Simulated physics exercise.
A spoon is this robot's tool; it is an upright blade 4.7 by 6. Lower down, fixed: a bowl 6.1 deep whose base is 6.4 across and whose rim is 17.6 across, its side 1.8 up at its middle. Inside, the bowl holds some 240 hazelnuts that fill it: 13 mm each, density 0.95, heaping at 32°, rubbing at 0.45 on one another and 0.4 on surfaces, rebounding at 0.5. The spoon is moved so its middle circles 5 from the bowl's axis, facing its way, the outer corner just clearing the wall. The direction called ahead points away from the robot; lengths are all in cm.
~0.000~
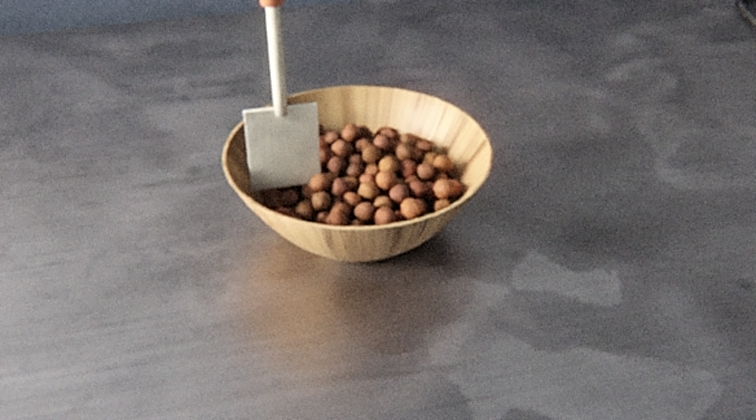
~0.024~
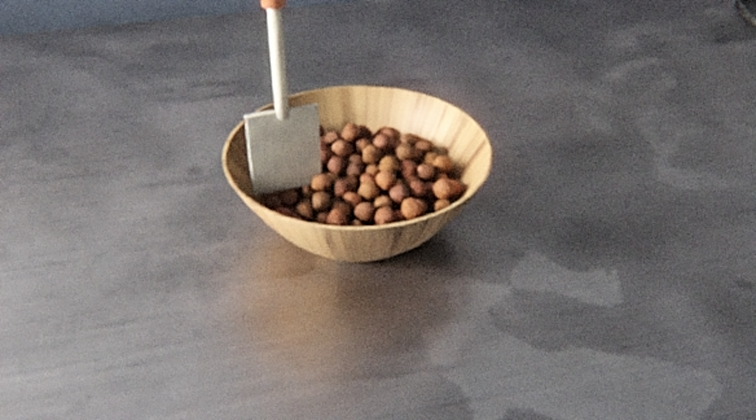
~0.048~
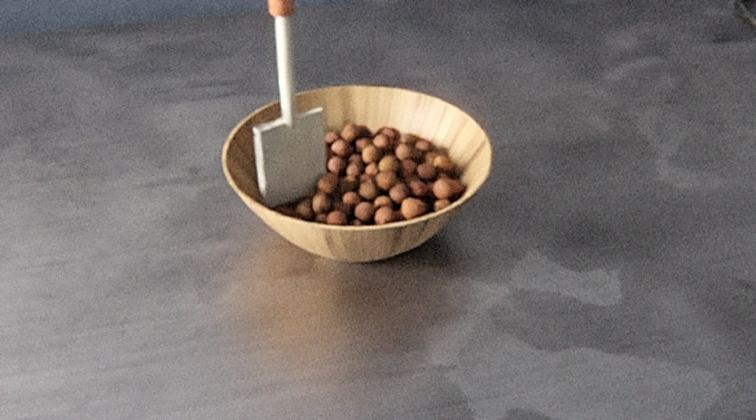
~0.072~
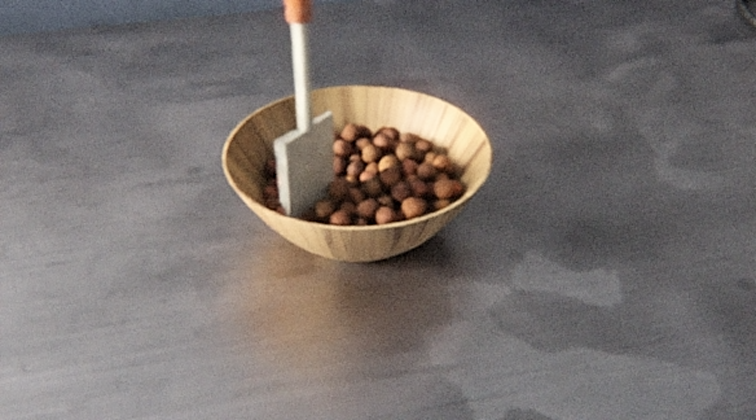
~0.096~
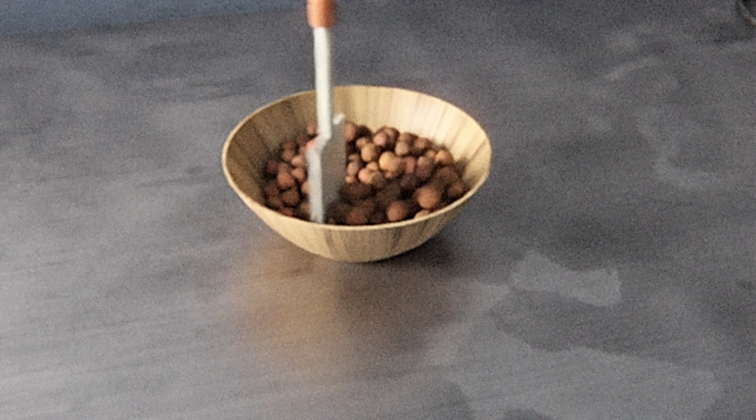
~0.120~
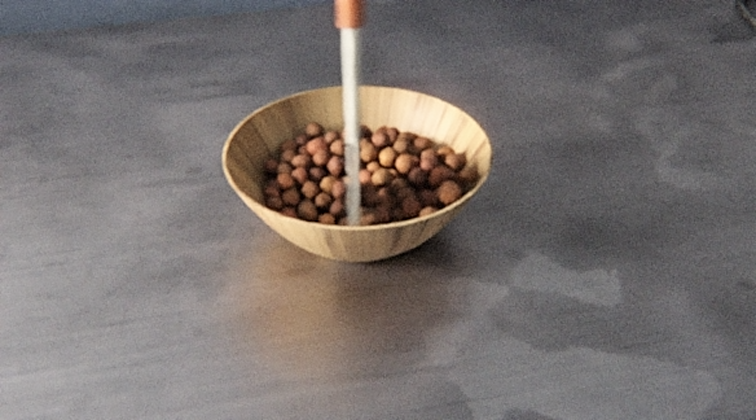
A flat metal blade sweeps rightward through brown nuts in a wooden bowl, turning edge-on.
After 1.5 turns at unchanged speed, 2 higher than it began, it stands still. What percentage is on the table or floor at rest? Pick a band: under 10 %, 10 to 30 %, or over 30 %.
Band: 10 to 30 %.
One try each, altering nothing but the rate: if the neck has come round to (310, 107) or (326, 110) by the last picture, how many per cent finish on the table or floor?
Around 5 and 5 percent, in that order.
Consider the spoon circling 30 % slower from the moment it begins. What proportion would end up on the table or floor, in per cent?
About 5 percent, I'd say.
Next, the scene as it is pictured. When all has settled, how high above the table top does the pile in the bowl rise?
Height: Roughly 5.0 cm.
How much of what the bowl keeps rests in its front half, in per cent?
Roughly 50 per cent.
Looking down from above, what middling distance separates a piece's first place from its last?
Something near 1 cm, measured level.
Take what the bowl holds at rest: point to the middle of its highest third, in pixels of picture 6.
(353, 176).
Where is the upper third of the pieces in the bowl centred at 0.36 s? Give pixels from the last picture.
At about (346, 151).
By 0.36 s, 255° round, highest piece 9 above the table; 226 in the bowl, 3 on the table or floor, 15 in flight or on the tool.
By 0.60 s, 75° round, highest piece 7 above the table; 211 in the bowl, 31 on the table or floor, 2 in flight or on the tool.
By 0.91 s, 180° round, highest piece 5 above the table; 211 in the bowl, 33 on the table or floor.
By 1.61 s, 180° round, highest piece 5 above the table; 211 in the bowl, 33 on the table or floor.
Final count, 211 in the bowl, 33 on the table or floor. That is 14 % on the table or floor.
